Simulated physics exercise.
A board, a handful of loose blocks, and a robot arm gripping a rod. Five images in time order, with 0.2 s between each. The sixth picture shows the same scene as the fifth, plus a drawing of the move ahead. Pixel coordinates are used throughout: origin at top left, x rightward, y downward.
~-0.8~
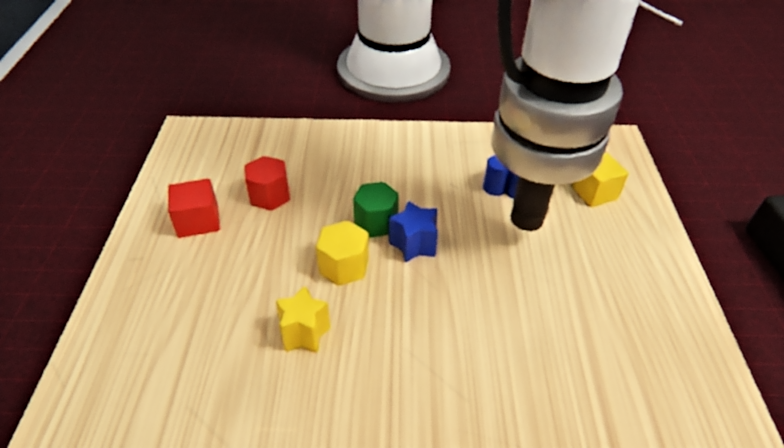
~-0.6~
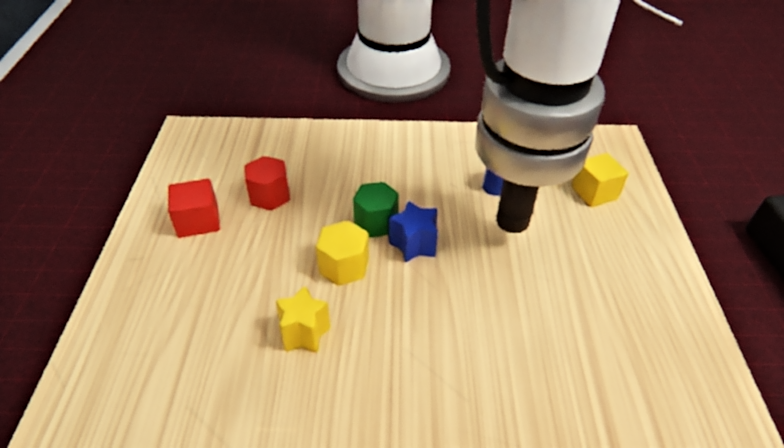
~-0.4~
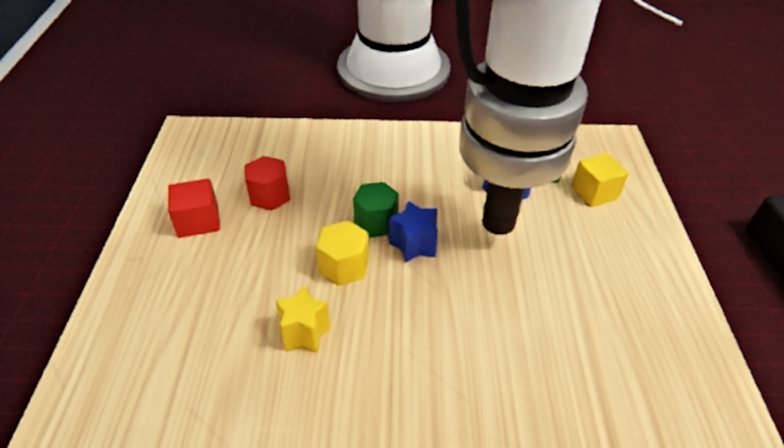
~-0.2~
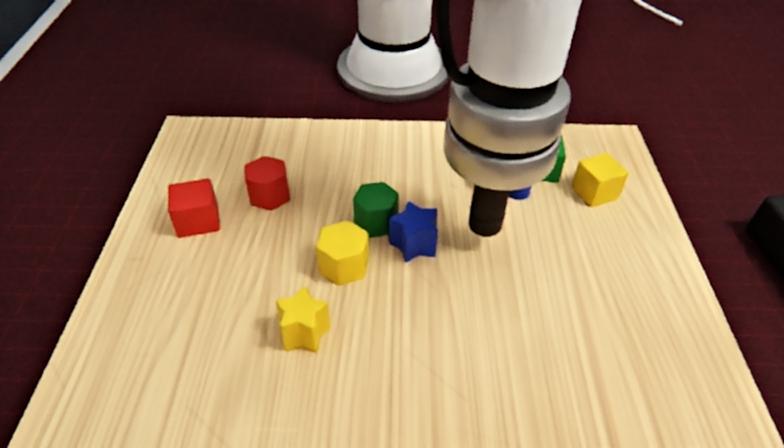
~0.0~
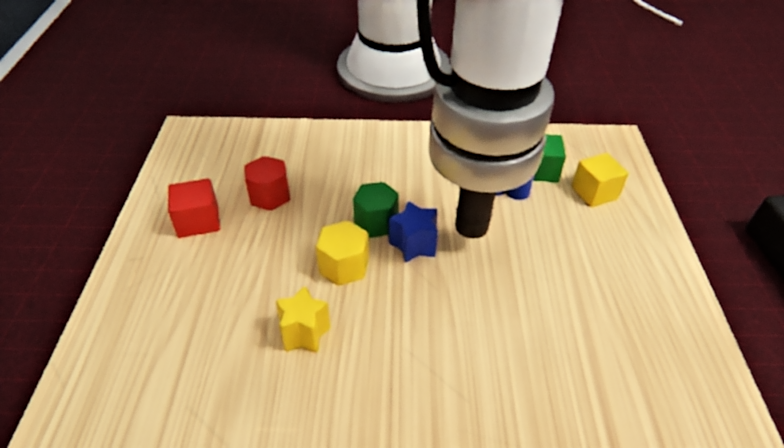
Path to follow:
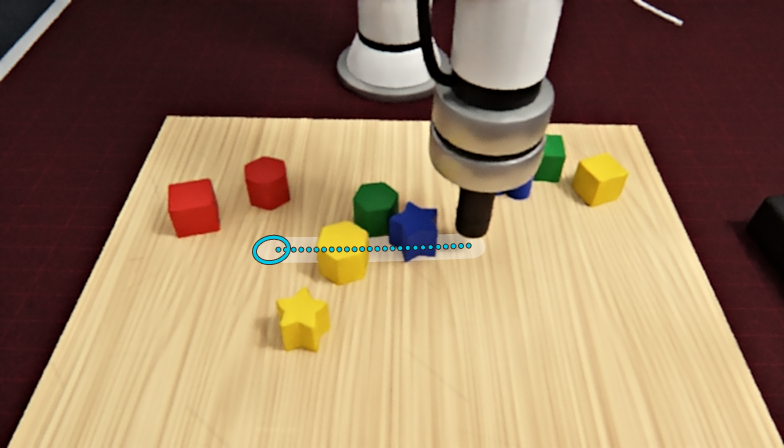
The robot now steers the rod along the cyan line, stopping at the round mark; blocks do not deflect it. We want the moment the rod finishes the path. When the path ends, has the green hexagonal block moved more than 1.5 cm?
Short answer: Yes.
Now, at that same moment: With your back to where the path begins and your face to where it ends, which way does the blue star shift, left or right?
Answer: Right.
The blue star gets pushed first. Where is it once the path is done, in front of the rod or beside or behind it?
It will get left beside or behind the rod.
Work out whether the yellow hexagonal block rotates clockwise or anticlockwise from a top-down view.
It twists against the clock when seen from above.
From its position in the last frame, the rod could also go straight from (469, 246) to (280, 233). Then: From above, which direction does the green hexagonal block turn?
Rotates clockwise.
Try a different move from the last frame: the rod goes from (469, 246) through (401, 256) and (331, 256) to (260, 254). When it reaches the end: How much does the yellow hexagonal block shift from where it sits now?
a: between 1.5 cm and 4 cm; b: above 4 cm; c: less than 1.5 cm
Choice b: Above 4 cm.
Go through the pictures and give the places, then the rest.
Rod's lower end (527, 221); red hexagonal block (265, 169); yellow hexagonal block (342, 239); green hexagonal block (376, 195); blue star (416, 218), in the first picture.
Rod (512, 223); blocks still, in the second picture.
Rod (498, 224); blocks still, in the third picture.
Rod (485, 226); blocks still, in the fourth picture.
Rod (472, 228); red hexagonal block (265, 169); yellow hexagonal block (342, 239); green hexagonal block (376, 195); blue star (416, 218), in the fifth picture.
Drawn move, in a line from (469, 246) to (272, 250).
What follows on the original path. One third of the way, rod (404, 230); yellow hexagonal block (330, 241); green hexagonal block (352, 189), turned 15° clockwise; blue star (370, 215).
Two thirds of the way, rod (336, 231); yellow hexagonal block (305, 247), turned 50° anticlockwise; green hexagonal block (328, 175), turned 50° clockwise; blue star (318, 202), turned 55° clockwise.
At the end, rod (268, 232); red hexagonal block still; yellow hexagonal block (284, 255), turned 95° anticlockwise; green hexagonal block (327, 174), turned 55° clockwise; blue star (299, 199), turned 100° clockwise.
